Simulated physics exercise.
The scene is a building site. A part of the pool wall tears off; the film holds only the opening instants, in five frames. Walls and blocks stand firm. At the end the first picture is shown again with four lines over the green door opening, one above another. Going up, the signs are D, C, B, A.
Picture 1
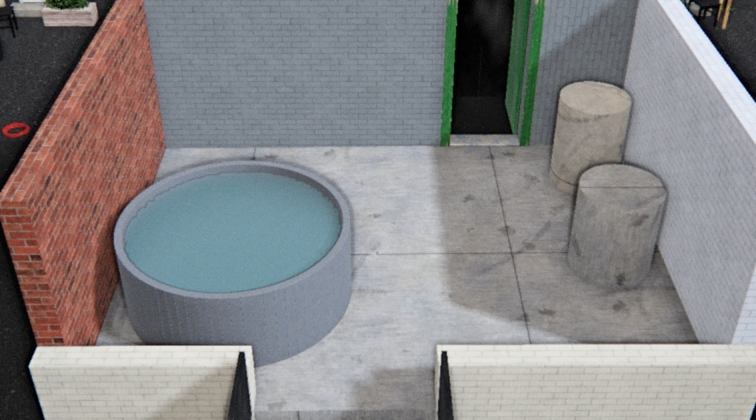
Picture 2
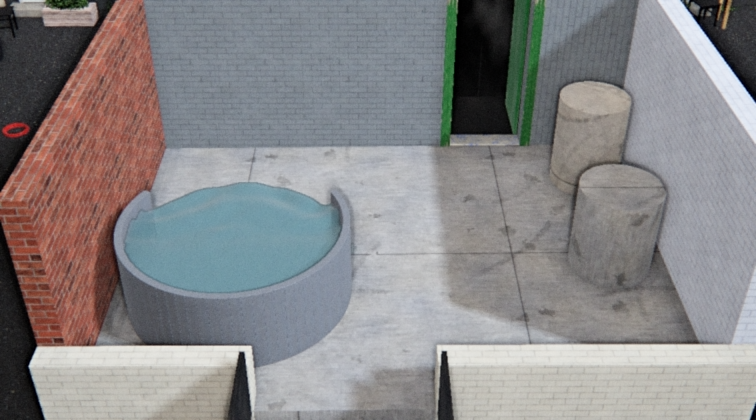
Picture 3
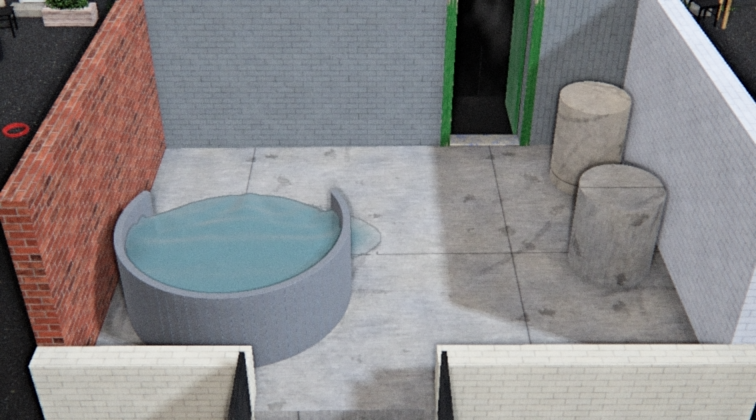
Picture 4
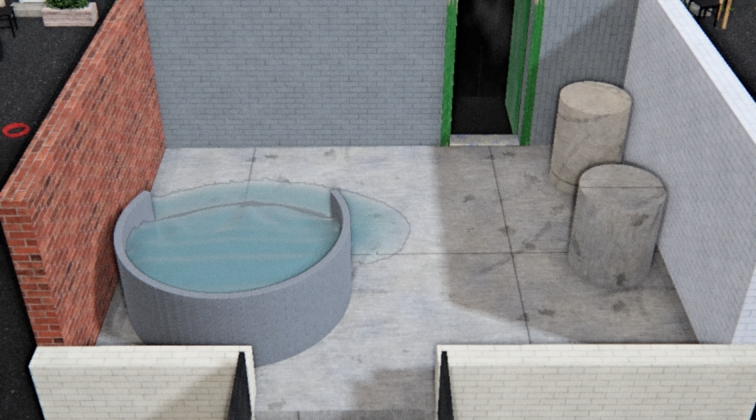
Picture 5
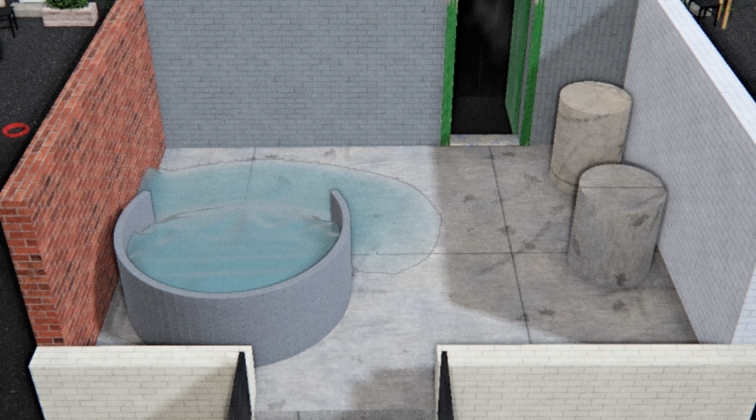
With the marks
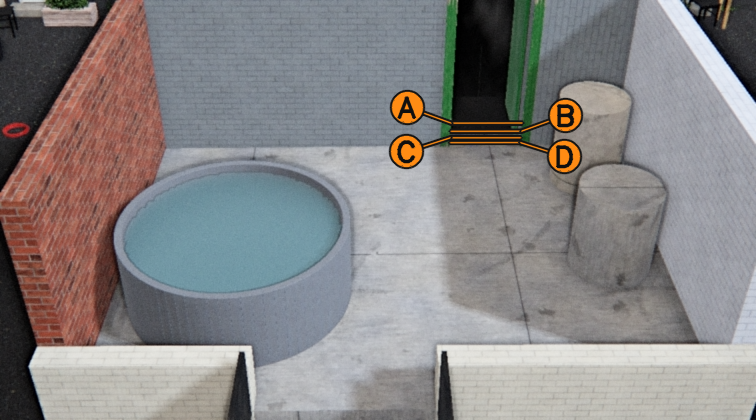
Water pouring out through the missing back wall of a round grey pool, spreading across concrete ground in a walled yard.
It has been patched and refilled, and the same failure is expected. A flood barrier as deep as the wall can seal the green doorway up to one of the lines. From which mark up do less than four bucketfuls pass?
B.
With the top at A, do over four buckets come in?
No, not at all.
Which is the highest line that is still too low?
C it is.
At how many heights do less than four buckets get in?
Two of the four.
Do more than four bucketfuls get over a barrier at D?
Yes, that goes wrong.
On the marked copy, A at (486, 123); B at (486, 131); C at (485, 137); D at (485, 142); from the bottom up D, C, B, A.
For line A, nothing gets over.
For line B, a splash gets over, under a bucket.
For line C, about 8 bucketfuls get in.
For line D, dozens of bucketfuls pour in.
